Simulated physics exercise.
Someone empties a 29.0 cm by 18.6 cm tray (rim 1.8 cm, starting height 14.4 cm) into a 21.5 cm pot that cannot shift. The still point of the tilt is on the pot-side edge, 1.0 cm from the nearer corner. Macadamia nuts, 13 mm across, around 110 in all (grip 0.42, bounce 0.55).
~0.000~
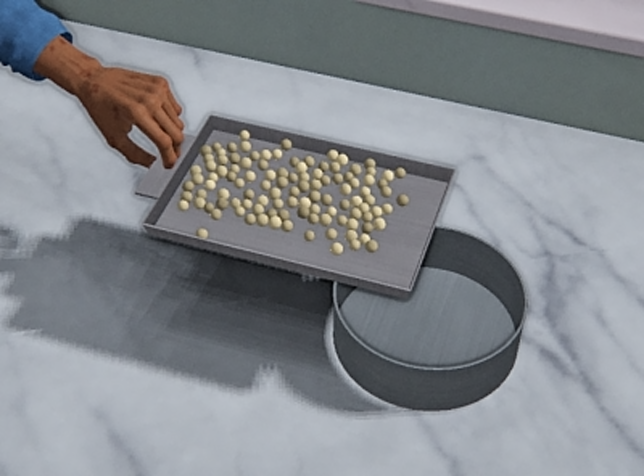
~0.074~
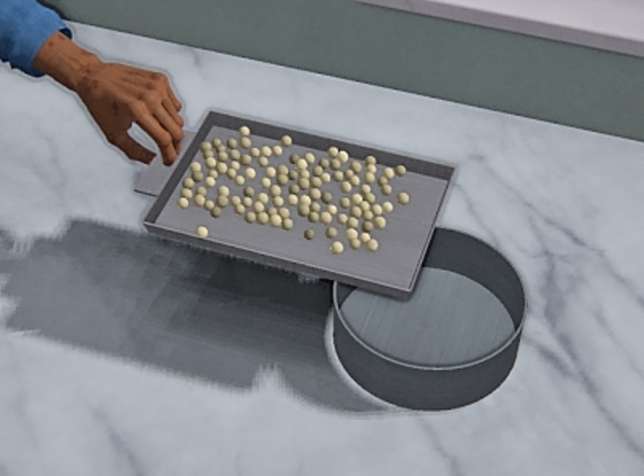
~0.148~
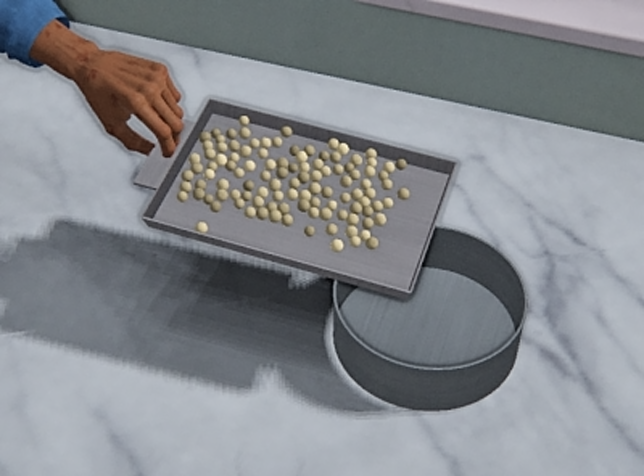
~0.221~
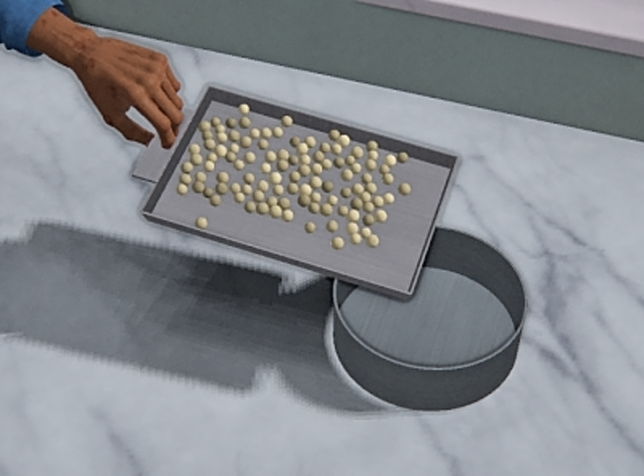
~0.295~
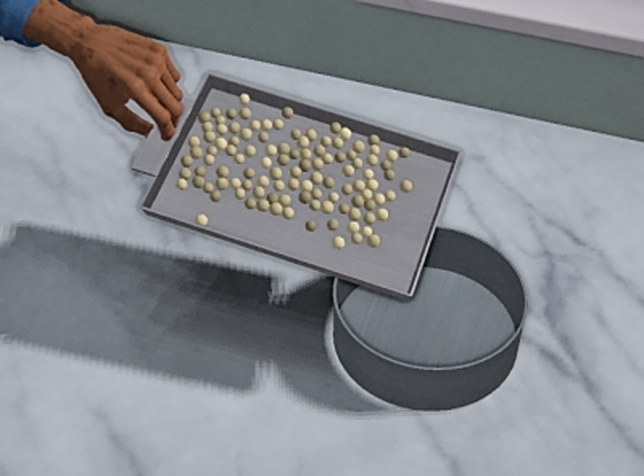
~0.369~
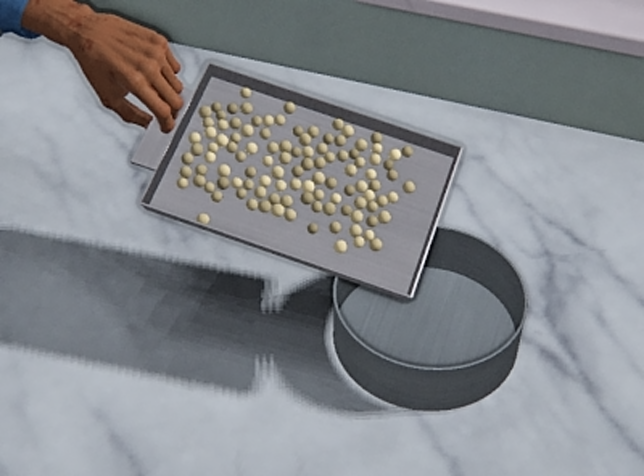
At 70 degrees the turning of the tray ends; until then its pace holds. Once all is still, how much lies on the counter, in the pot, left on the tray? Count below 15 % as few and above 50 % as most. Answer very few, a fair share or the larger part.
Counter very few, pot very few, tray the larger part.
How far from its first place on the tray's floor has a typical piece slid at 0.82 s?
About 9 cm.
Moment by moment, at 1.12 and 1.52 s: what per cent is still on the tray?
About 100, 100.
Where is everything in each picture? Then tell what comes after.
Tray tilt 0 degrees, front corners at (148, 222) and (407, 286); middle of the pieces at (294, 192); pot at (430, 293), in the first picture.
Tray tilt 1 degrees, front corners at (148, 220) and (407, 287); middle of the pieces at (294, 190), in the second picture.
Tray tilt 5 degrees, front corners at (147, 215) and (408, 288), lowest corner right front; middle of the pieces at (294, 184), in the third picture.
Tray tilt 9 degrees, front corners at (147, 210) and (408, 289), lowest corner right front; middle of the pieces at (294, 177), in the fourth picture.
Tray tilt 13 degrees, front corners at (146, 205) and (408, 291), lowest corner right front; middle of the pieces at (295, 172), in the fifth picture.
Tray tilt 17 degrees, front corners at (146, 201) and (408, 292), lowest corner right front; middle of the pieces at (297, 171); pot at (430, 293). The tray's pace is about 55 degrees a second, in the sixth picture.
After 0.82 s, tilt 42 degrees; the tray holds 100 %, the pot 0 %.
After 1.12 s, tilt 59 degrees; the tray holds 100 %, the pot 0 %.
After 1.52 s, tilt 70 degrees; the tray holds 100 %, the pot 0 %.
In the end, at 2.3 s, counter 5 %, pot 0 %, tray 95 %.
